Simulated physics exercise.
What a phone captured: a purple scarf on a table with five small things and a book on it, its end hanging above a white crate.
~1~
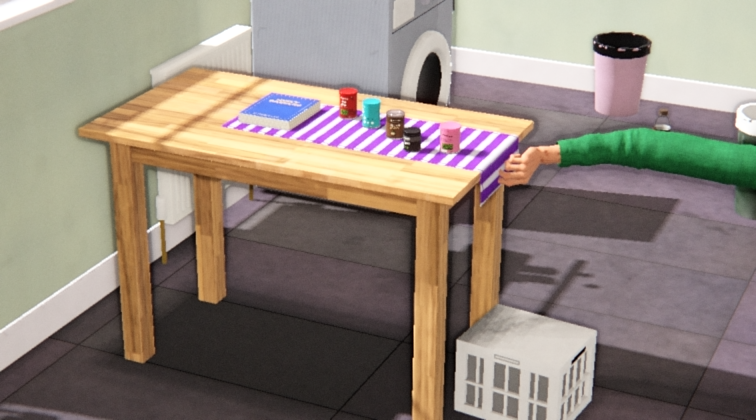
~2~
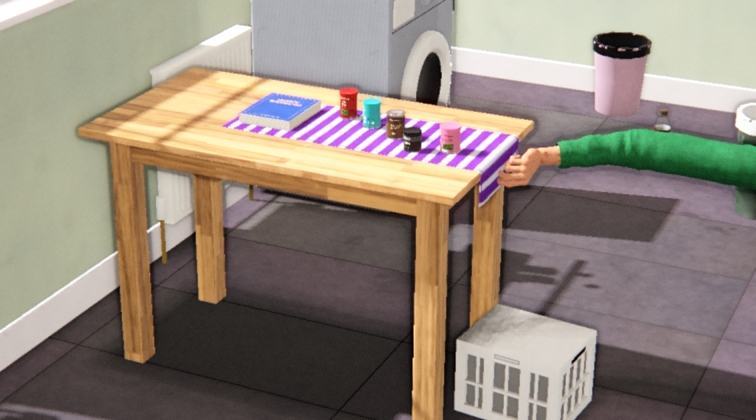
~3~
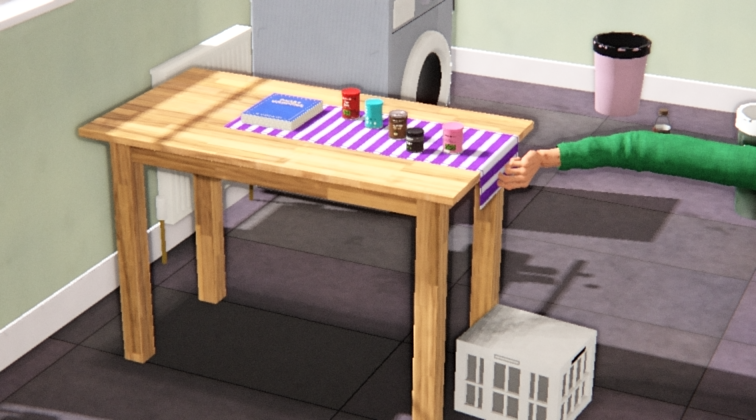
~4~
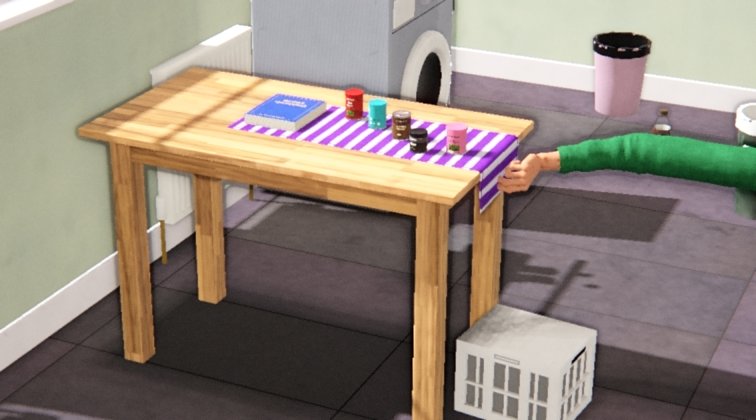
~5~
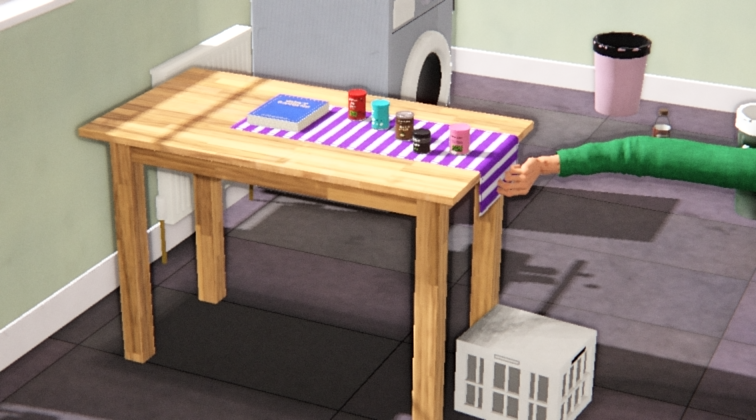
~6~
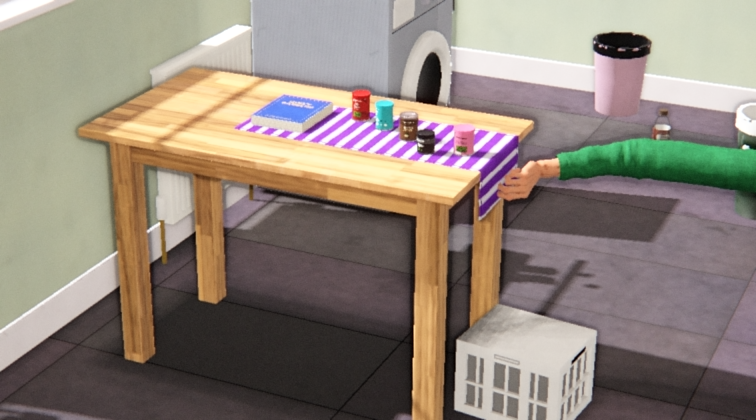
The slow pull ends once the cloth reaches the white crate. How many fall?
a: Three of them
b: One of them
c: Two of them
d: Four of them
d, four of them.
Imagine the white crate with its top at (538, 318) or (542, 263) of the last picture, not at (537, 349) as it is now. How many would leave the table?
We'd see 3, then 1.
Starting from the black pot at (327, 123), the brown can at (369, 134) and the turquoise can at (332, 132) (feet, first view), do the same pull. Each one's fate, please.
Black pot: Safe. Brown can: Lost. Turquoise can: Safe.
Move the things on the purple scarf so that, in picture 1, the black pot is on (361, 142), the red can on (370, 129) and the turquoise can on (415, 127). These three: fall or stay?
Outcome: The black pot is gone, the red can is gone, the turquoise can is gone.
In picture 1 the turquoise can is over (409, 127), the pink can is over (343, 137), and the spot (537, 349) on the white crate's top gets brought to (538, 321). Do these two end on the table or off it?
Here's what happens: The turquoise can leaves its perch, the pink can remains aboard.
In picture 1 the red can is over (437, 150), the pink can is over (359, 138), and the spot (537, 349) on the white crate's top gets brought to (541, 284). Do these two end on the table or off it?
In the end the red can is no longer on top and the pink can is still on top.
A little later, hem near (498, 258); pink can gone.
Next, hem near (498, 298); pink can, black pot and brown can gone.
When it is over, hem on the crate; pink can, black pot, brown can and turquoise can gone. The count of fallen things is four.
